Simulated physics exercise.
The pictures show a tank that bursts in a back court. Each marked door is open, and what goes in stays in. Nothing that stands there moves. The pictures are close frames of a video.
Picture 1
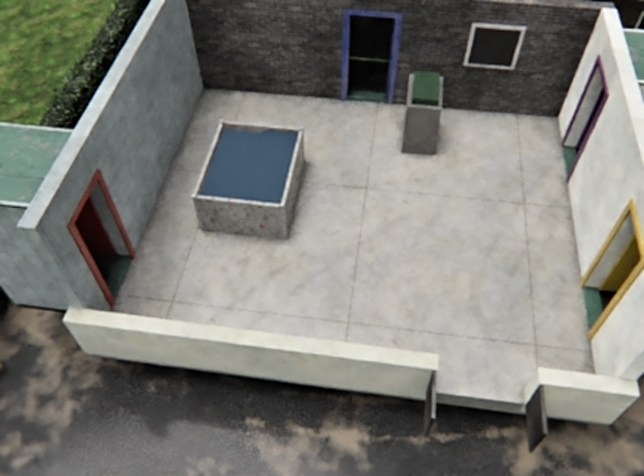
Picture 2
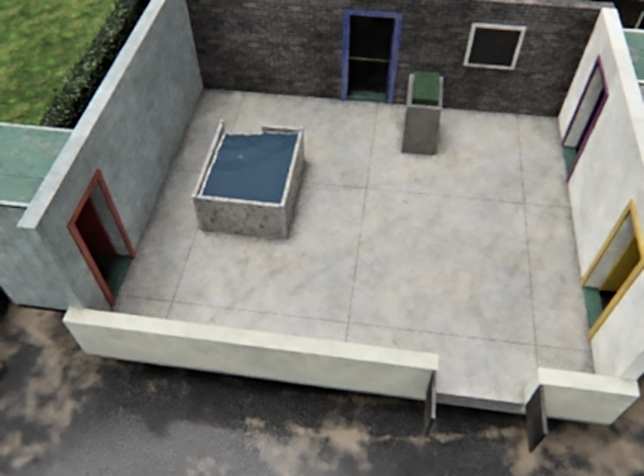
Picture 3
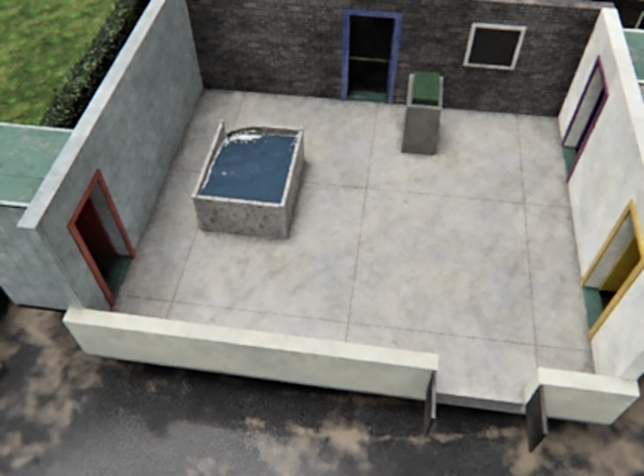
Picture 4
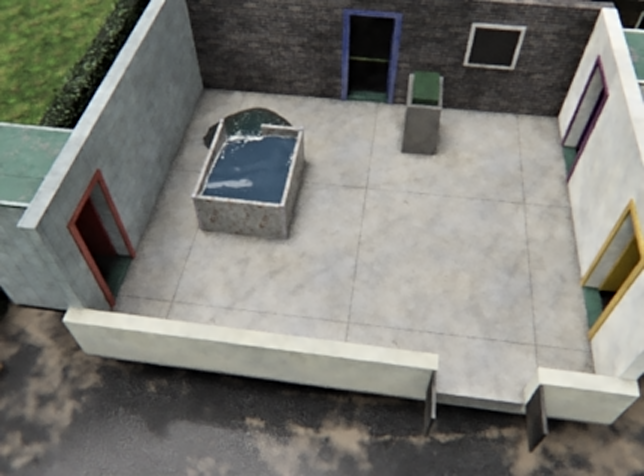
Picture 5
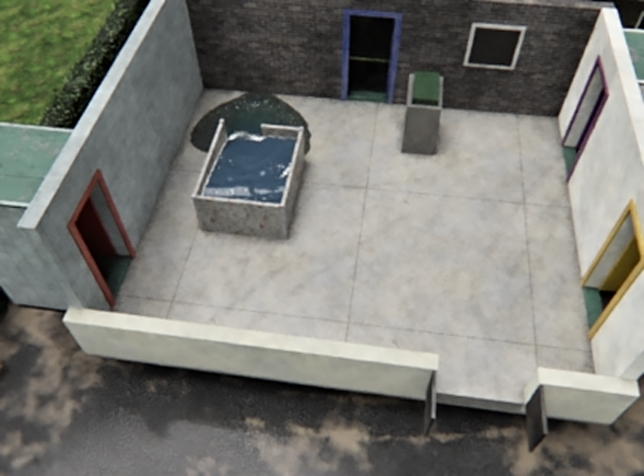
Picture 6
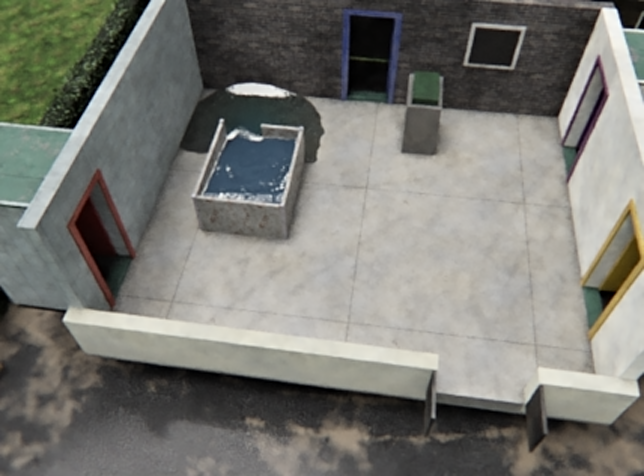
A tank in a walled court breaks open at the back and water spreads behind it.
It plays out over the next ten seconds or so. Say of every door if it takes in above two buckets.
In the end: The red door admits no more than that; the purple door admits no more than that; the blue door admits no more than that; the yellow door admits no more than that.
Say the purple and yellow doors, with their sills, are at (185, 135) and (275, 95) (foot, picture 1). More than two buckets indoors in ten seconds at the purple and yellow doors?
The purple door floods, the yellow door lets more in.
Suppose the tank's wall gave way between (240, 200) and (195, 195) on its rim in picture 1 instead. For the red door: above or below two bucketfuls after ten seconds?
The red one lets more in.
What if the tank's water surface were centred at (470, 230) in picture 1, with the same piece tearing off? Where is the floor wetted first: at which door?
I say the blue door.
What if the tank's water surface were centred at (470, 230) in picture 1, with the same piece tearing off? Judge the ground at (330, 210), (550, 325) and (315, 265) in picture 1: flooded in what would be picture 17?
In turn: Free of water, dry, not flooded.
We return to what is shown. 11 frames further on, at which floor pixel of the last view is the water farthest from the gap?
Near (452, 110).
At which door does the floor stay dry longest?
Last comes the yellow door.
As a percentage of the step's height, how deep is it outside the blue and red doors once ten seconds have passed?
Near 60 and 100 in a hundred.
A moment on, water covers 10 % of the floor; the red door not reached, the purple door not reached, the blue door wet at the sill, nothing in, the yellow door not reached.
Next, water covers 15 % of the floor; the red door not reached, the purple door not reached, the blue door wet at the sill, nothing in, the yellow door not reached.
Then, water covers 35 % of the floor; the red door wet at the sill, nothing in, the purple door not reached, the blue door wet at the sill, nothing in, the yellow door not reached.
Later, water covers 75 % of the floor; the red door wet at the sill, nothing in, the purple door under two buckets in, the blue door wet at the sill, nothing in, the yellow door not reached.
In the end, water covers 95 % of the floor; the red door under two buckets in, the purple door under two buckets in, the blue door wet at the sill, nothing in, the yellow door wet at the sill, nothing in.
